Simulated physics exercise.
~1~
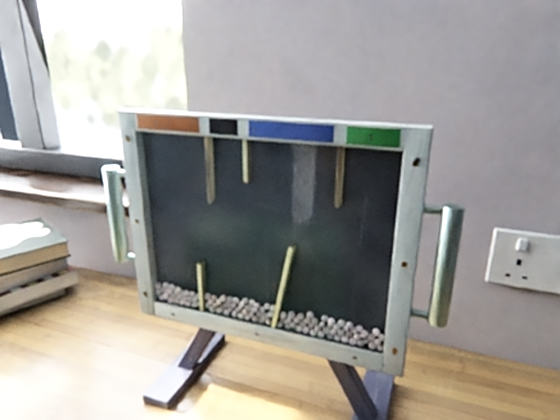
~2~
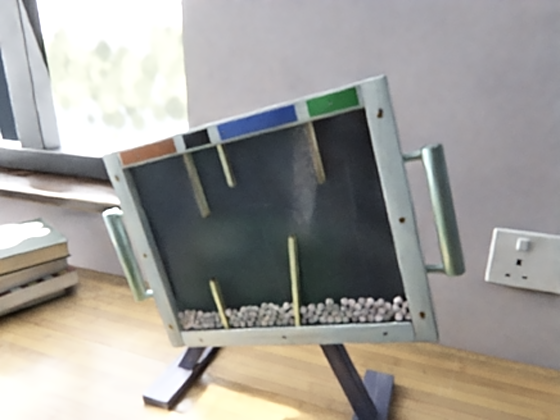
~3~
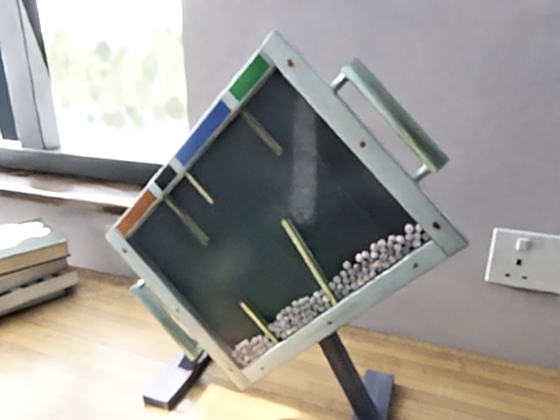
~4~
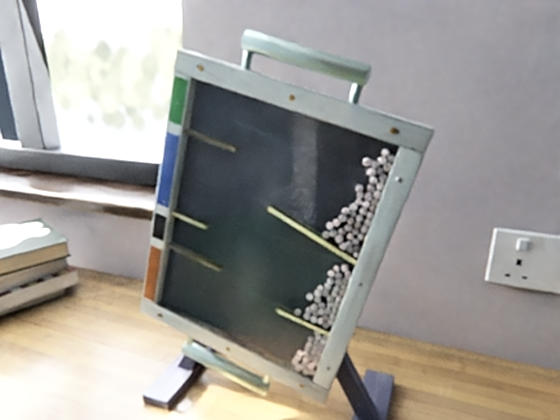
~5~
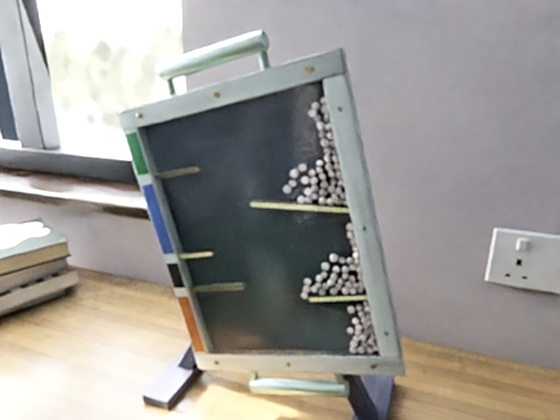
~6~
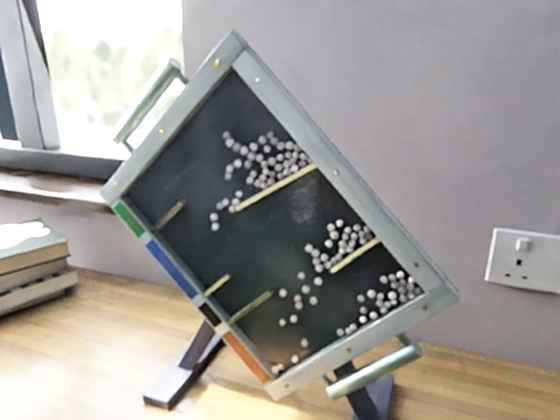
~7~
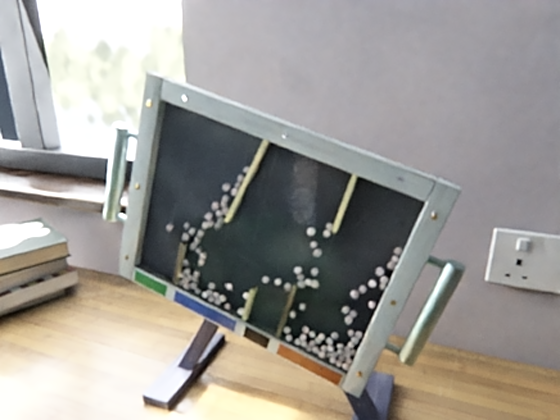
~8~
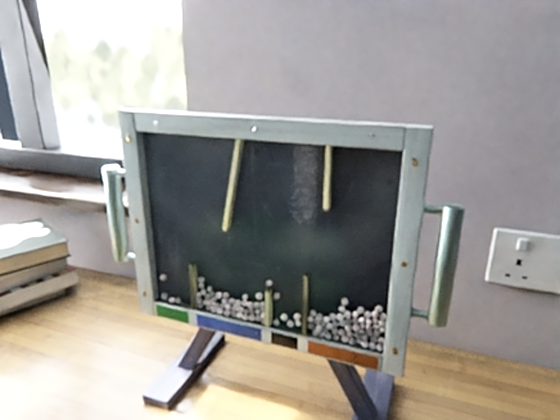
On a wooden desk beside a window, a shallow framed case with two side handles stands on dark legs, small pale beads lying along its bottom and coloured strips along its top. The case tips counterclockwise, its right side rising, and the beads slide toward the lower right. As it stands on end, they stack along the right side, caught on two slats. Turning further, it spills them in scattered streams toward the coloured edge. It ends upside down and level, with most beads heaped above the orange and blue strips and few above green and black.
